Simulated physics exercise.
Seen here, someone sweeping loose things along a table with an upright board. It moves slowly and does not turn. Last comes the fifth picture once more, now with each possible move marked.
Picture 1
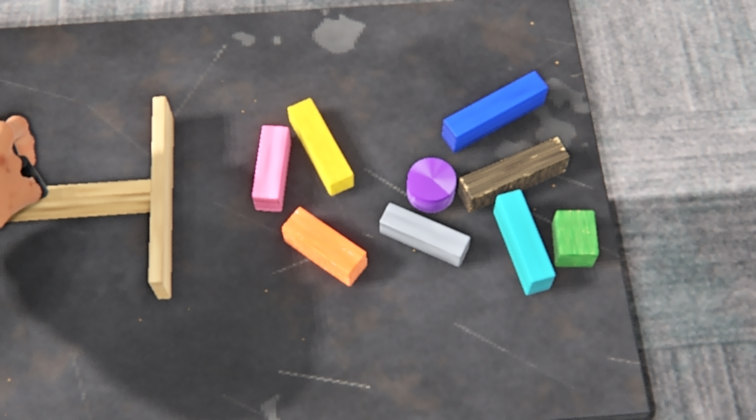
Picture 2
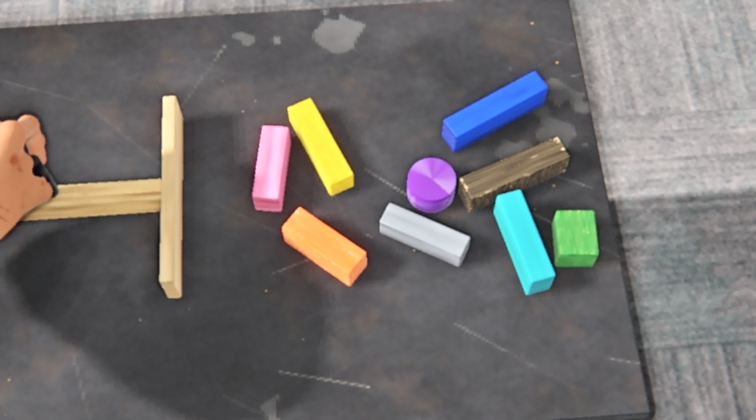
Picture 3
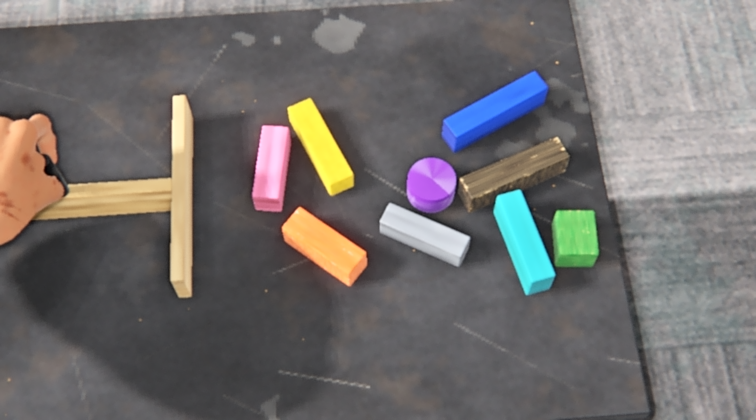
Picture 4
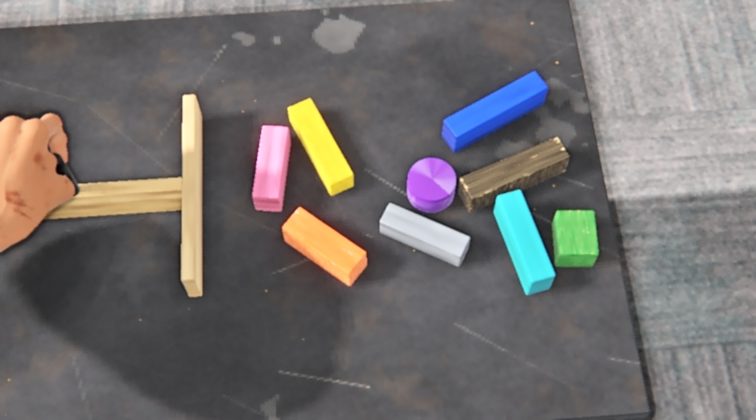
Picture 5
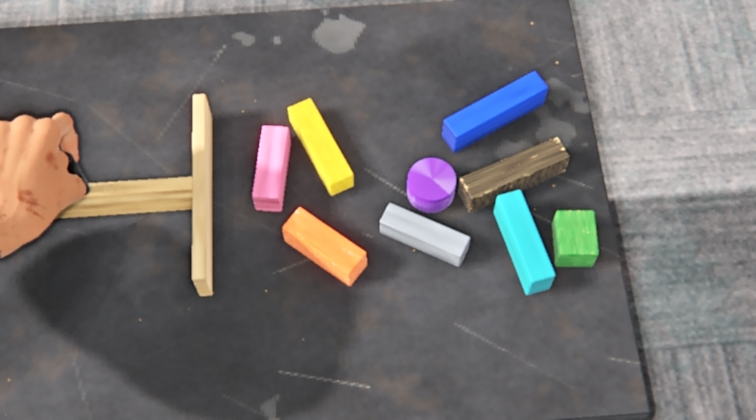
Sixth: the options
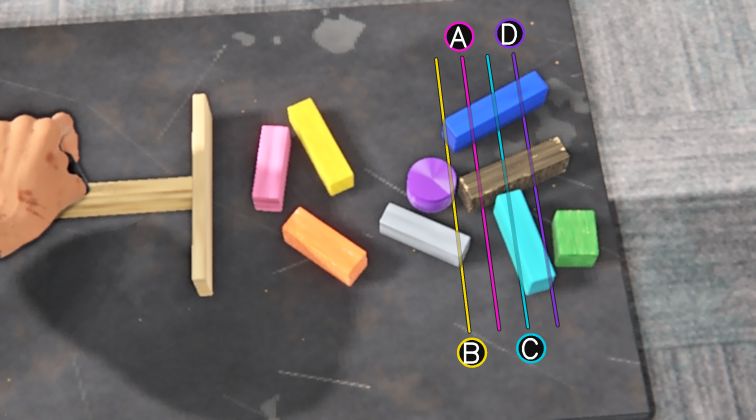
A hand slowly slides an upright wooden board rightward across a dark table toward scattered coloured blocks.
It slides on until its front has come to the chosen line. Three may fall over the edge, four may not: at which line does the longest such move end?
Up to line D.
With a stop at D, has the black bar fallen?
By then, yes.
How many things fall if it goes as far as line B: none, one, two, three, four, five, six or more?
The count is none.
On the marked copy, A at (479, 184); B at (452, 186); C at (506, 183); D at (534, 181).
Taking D. A third of the way, board (321, 174); orange bar (354, 247); yellow bar (365, 141).
Two thirds of the way, board (440, 166); black bar (589, 155); blue stick (535, 104).
When it is over, board (534, 160); purple tin over the edge; green block over the edge; three fallen.
As for the rest, A is within the limit but short; B is within the limit but short; C is within the limit but short.
